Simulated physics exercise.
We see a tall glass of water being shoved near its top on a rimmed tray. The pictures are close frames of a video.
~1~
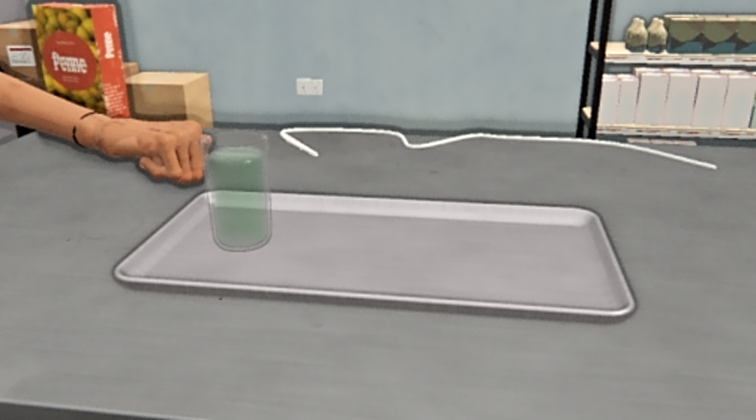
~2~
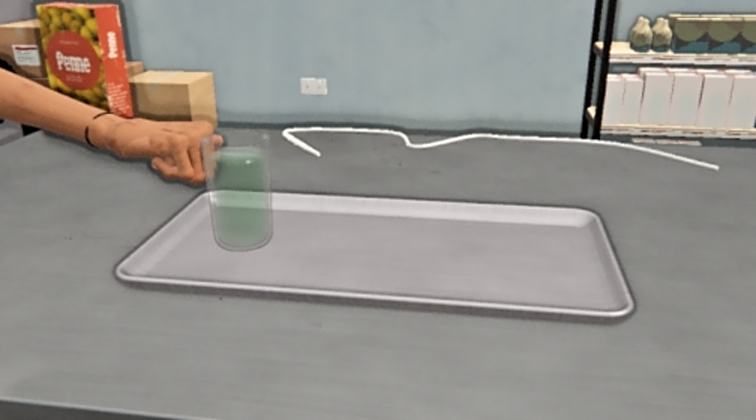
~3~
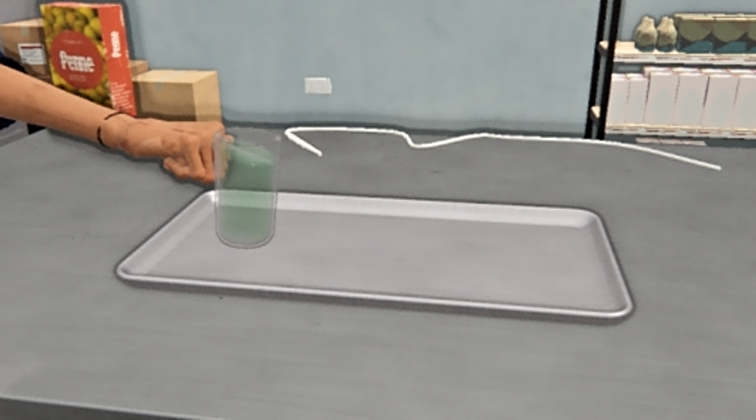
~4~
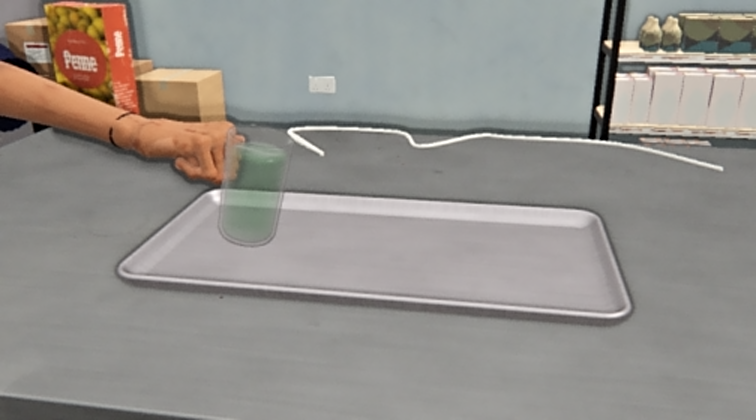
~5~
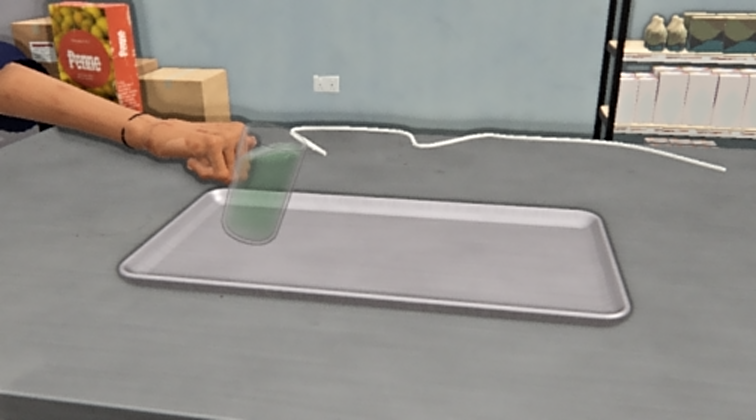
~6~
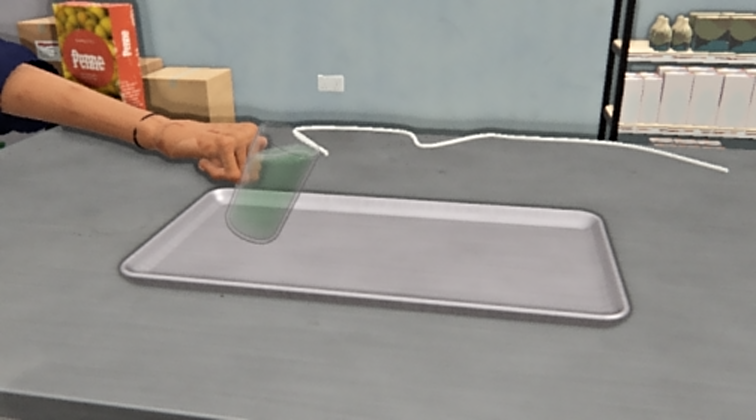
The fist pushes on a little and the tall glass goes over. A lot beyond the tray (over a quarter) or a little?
In the end more than a quarter leaves the tray.
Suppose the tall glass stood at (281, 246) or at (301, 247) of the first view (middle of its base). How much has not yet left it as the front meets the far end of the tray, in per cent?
First some 55, then 65 per cent.
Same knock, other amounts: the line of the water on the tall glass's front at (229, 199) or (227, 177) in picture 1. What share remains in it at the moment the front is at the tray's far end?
Roughly 40 per cent, and 45 per cent.
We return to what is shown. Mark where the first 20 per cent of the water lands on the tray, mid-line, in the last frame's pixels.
Around (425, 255).
A moment on, the tall glass is falling and 100 per cent is in the glass, 0 on the tray and 0 above or beyond its rim.
Next, the tall glass lies on its side and 68 per cent is in the glass, 15 on the tray and 17 above or beyond its rim.
Then the tall glass lies on its side and 40 per cent is in the glass, 52 on the tray and 8 above or beyond its rim.
Later the tall glass lies on its side and 21 per cent is in the glass, 46 on the tray and 33 above or beyond its rim.
Finally, 64 per cent is held by tray and glass, 36 is off the tray.
